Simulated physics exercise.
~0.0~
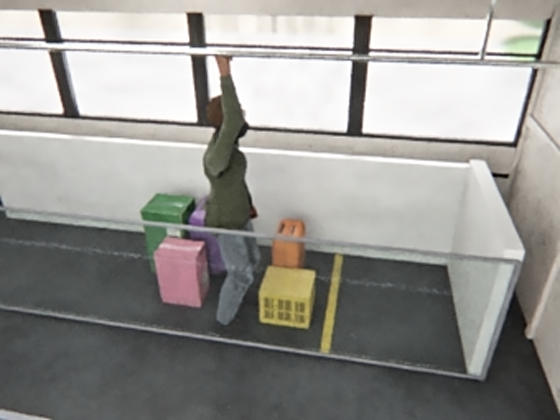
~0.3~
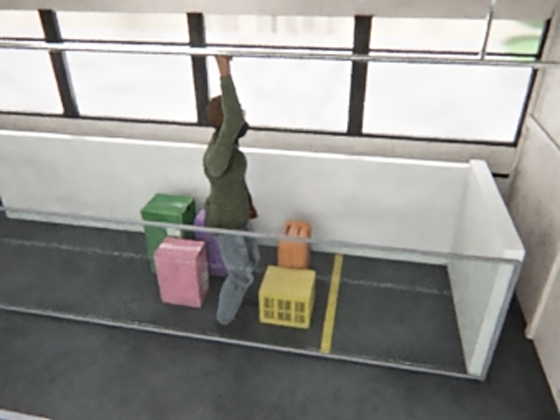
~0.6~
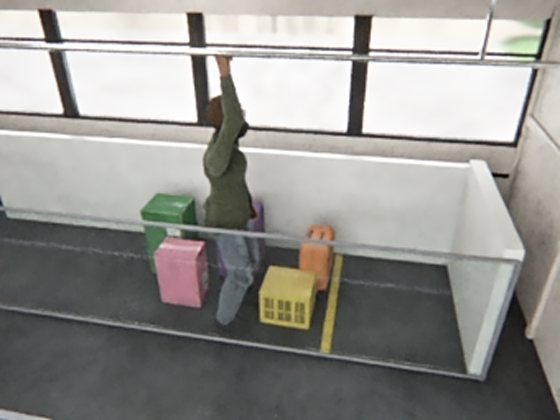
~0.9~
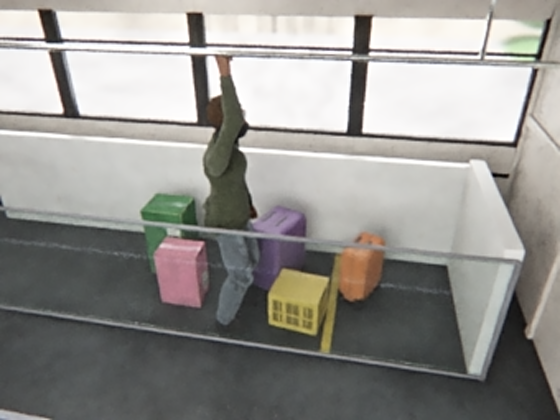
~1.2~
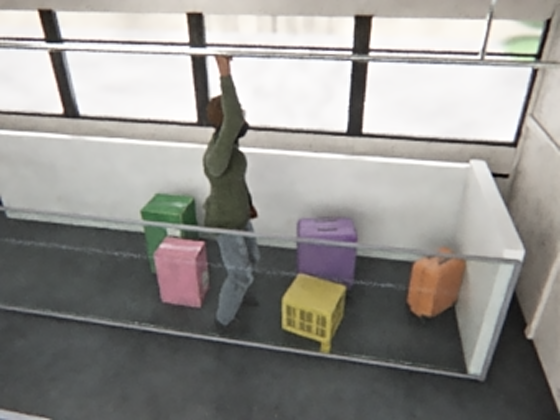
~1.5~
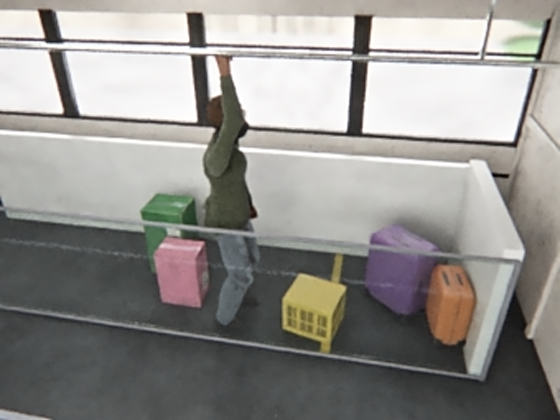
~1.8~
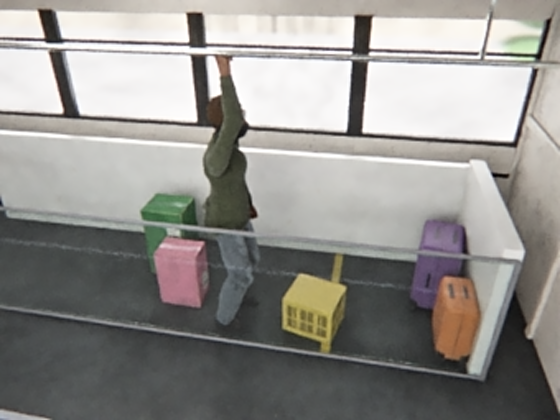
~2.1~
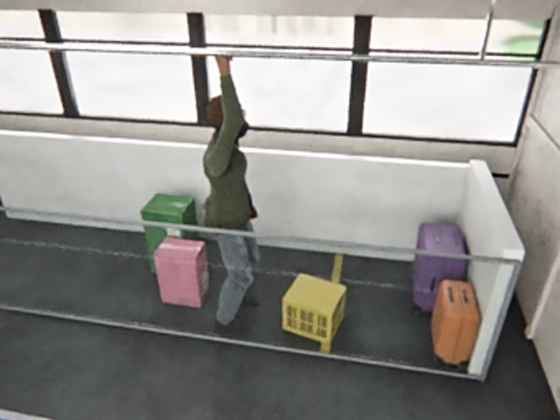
A purple wheeled case and a smaller orange one begin rolling to the right across a tram's standing bay, behind a passenger who grips the overhead rail and stays put. The orange case pulls ahead and crosses the yellow line, while the yellow crate slides a little way after it and stops just short. The purple case emerges from behind the passenger and rolls over the line too. The orange case reaches the right end and shifts toward the near side. Both cases finish upright beside the end panel, with the pink and green luggage still at the left.
